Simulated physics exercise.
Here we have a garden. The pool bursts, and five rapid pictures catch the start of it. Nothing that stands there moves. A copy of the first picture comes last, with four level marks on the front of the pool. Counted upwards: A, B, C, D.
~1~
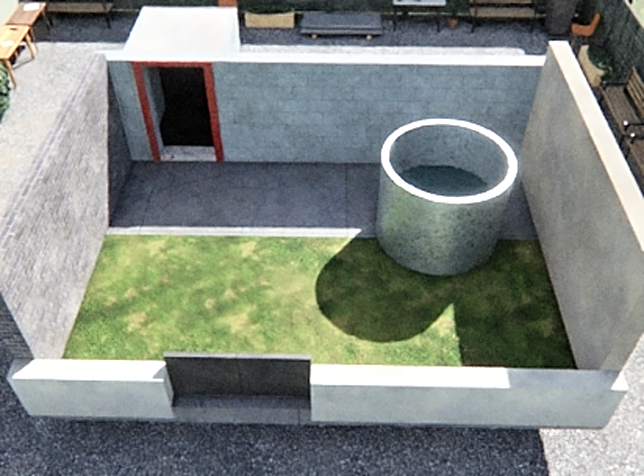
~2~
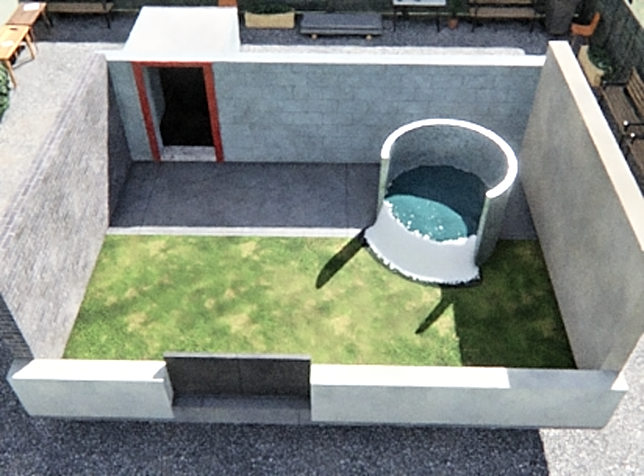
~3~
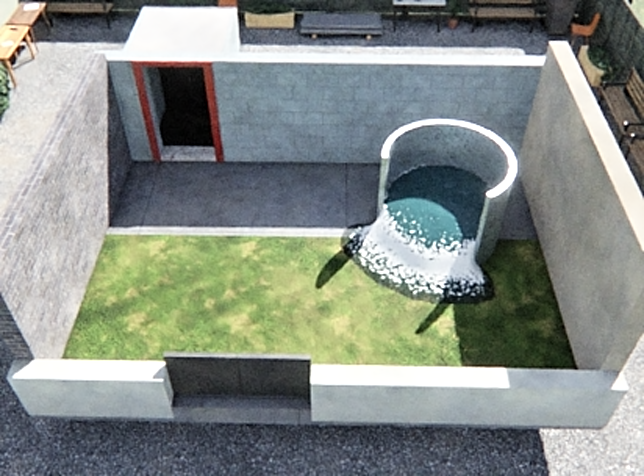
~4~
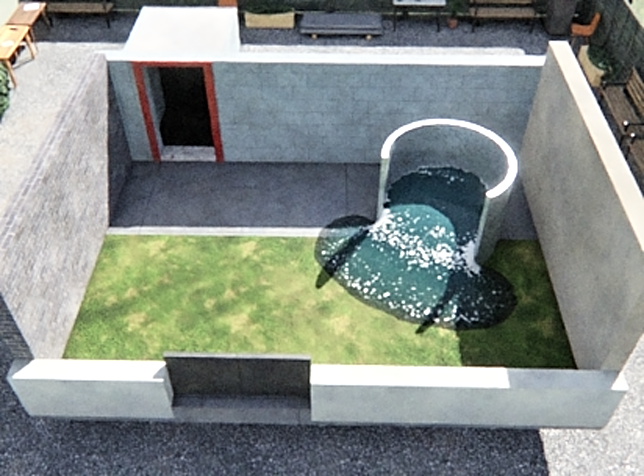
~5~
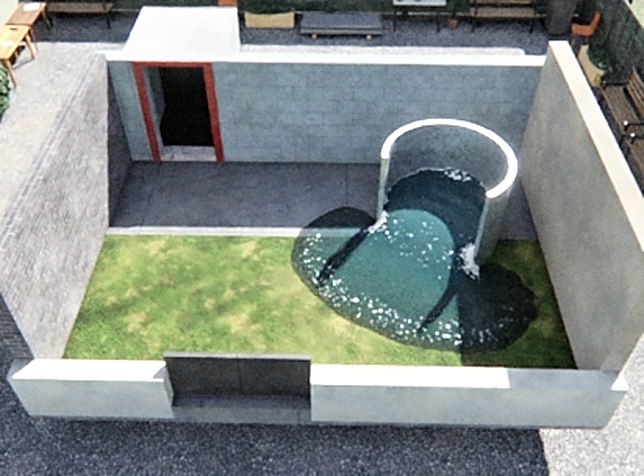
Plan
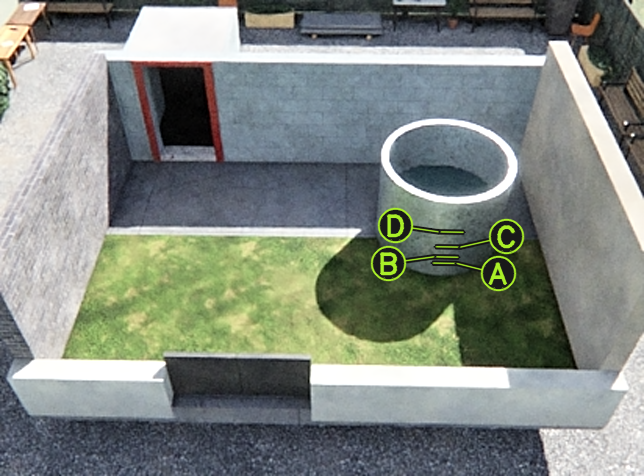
Water pours out through the open front of a round grey tank as part of its wall disappears, foaming at the base, then spreads in a widening dark pool across the grass of a walled garden with a red-framed doorway.
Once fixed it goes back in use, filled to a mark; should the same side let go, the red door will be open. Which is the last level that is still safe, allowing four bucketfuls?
Line D just does it.
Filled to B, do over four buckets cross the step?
No, that is safe.
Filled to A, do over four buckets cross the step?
No.
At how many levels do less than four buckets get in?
All of them.
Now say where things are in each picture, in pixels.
Water in the pool at rest, its middle at (441, 200); foot of the red doorway at (189, 161); shut gate at (239, 361).
Water covers 2 % of the ground and shows as far out as (370, 228).
Water covers 5 % of the ground and shows as far out as (487, 293).
Water covers 11 % of the ground and shows as far out as (511, 301).
Water covers 17 % of the ground and shows as far out as (528, 312).
On the marked copy, A at (444, 263); B at (446, 257); C at (448, 246); D at (450, 232); from the bottom up A, B, C, D.
With A, nothing gets over.
With B, nothing gets over.
With C, nothing gets over.
With D, a bucket or two gets in.
